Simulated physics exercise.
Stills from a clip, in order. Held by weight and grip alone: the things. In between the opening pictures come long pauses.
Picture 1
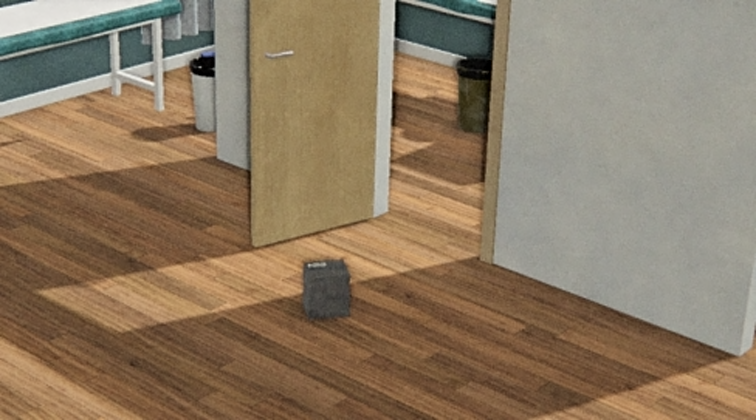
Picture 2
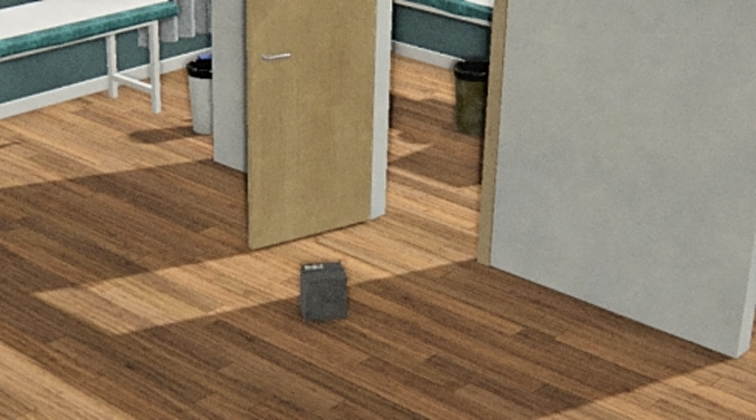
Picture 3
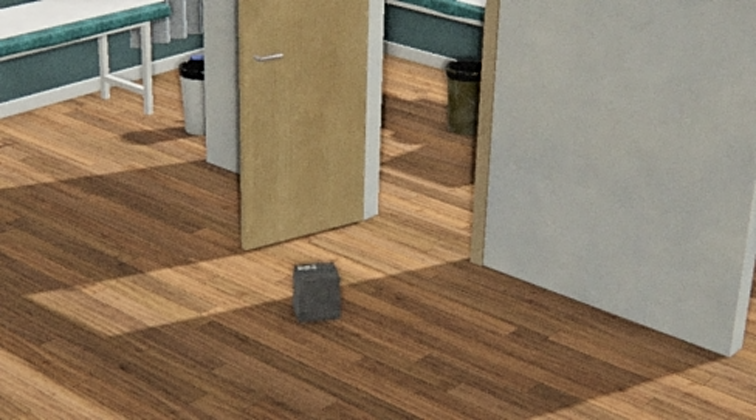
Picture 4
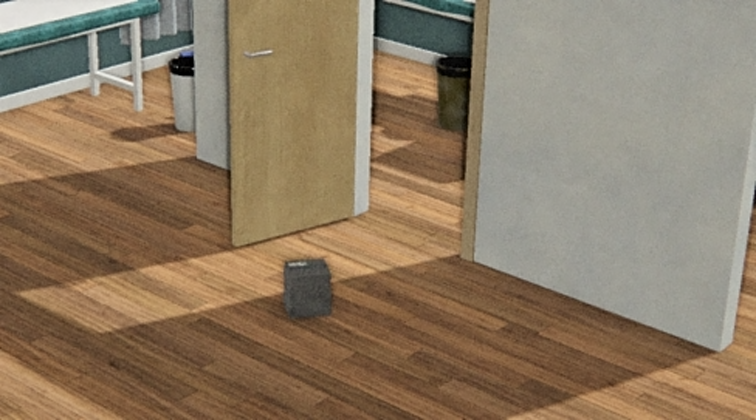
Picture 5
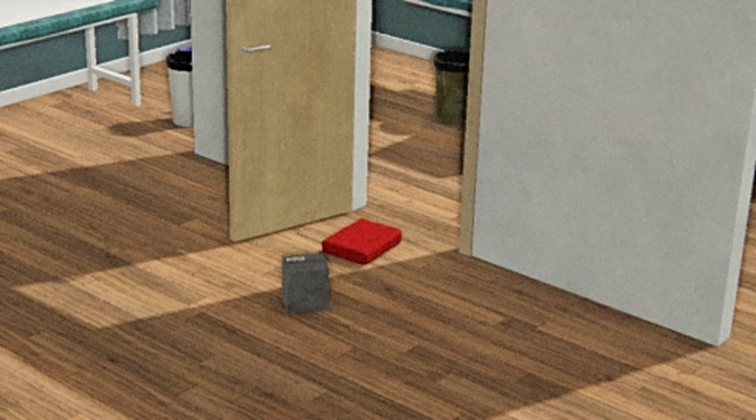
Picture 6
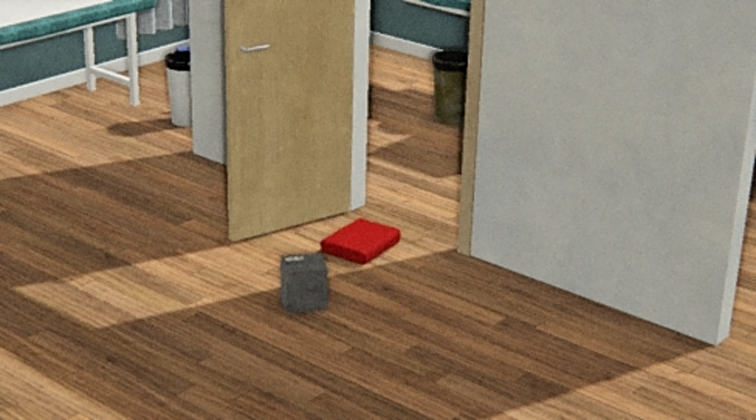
A red cushion appears on the floor by the open door, behind a still grey box.
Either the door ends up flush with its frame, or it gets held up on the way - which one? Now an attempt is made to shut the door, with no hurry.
It gets held up on the way.
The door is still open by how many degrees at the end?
The door ends up some 20° open.
Then, 1.10 s on from there, door at 74°.
Then, 1.80 s on from there, door at 51°; red cushion shifted a little near (383, 241).
Then, 2.40 s on from there, door at 32°; red cushion shifted about its own width near (407, 238).
In the end, door at 22°; moved from the start, red cushion; grey box unmoved. At the end, from the last picture's camera, red cushion near (419, 236).
